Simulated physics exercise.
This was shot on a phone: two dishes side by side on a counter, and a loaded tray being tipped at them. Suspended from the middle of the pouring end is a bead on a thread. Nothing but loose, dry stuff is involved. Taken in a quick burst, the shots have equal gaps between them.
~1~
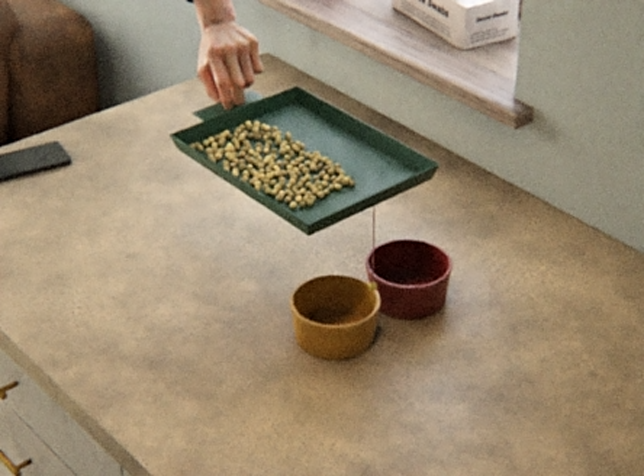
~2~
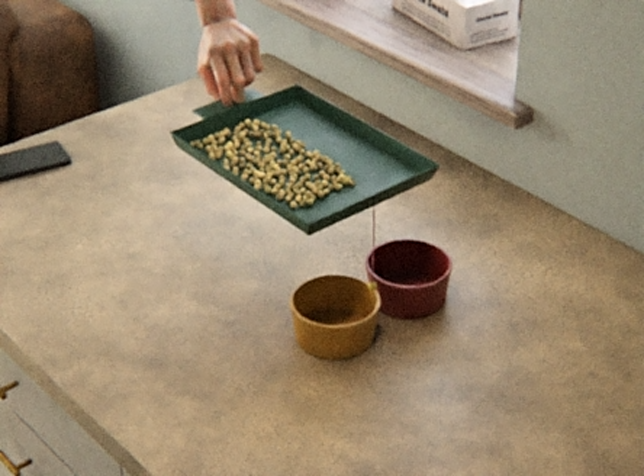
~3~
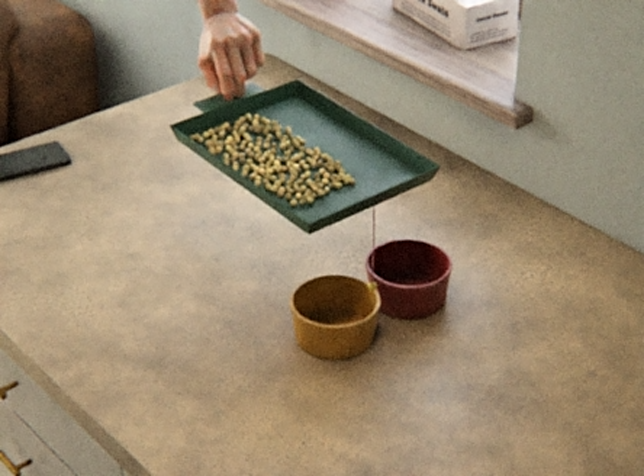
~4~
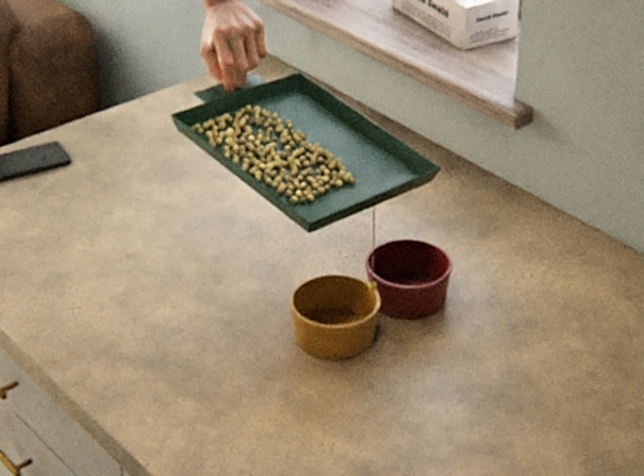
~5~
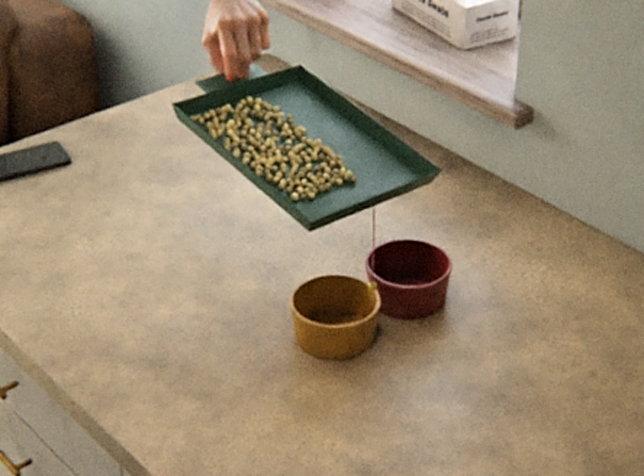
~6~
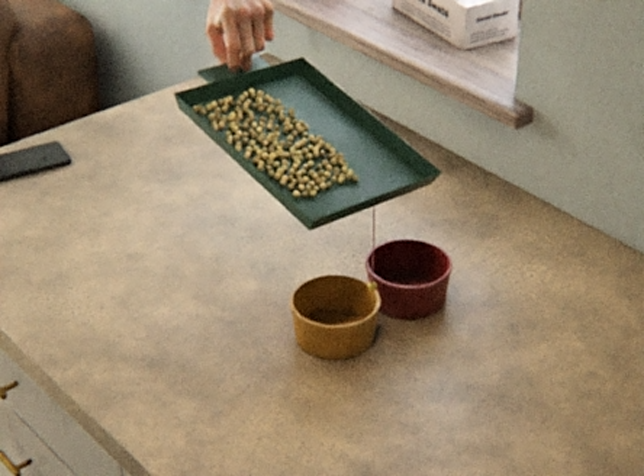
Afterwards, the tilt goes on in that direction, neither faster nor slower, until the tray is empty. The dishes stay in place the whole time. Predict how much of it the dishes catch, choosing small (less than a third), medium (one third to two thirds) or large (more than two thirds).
The catch is medium, between one third and two thirds.
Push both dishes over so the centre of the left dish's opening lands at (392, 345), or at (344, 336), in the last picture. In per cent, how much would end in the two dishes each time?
Trial 1 around 20 percent, trial 2 around 70 percent.
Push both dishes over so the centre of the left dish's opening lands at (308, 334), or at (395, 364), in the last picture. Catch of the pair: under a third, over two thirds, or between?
For the first spot it's less than a third, and for the next one it's below one third.
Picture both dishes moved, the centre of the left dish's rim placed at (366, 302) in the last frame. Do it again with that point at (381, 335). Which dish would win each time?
Try one: The rightmost one; try two: The rightmost one.
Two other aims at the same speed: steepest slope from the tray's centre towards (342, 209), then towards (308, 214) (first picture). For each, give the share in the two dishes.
About 0 and 10 percent.
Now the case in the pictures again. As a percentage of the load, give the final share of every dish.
The left dish keeps near 0 in a hundred, the right dish near 50 in a hundred.
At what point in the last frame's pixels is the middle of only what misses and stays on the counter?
The middle is around (480, 331).
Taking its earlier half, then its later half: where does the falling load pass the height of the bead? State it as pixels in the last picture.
I'd place the first part at (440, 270) and the rest at (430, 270).
Soon after the last picture, tray tipped steeply; nearly all on the tray; a small part outside both; a stray few in the air.
A little later, tray tipped right over; about a third on the tray; a small part in the right dish; about a quarter outside both; about a third in the air.
Later still, tray tipped past a quarter turn; about half in the right dish; about half outside both.
At rest, tray tipped past a quarter turn; none in the left dish; about half in the right dish; about half outside both.
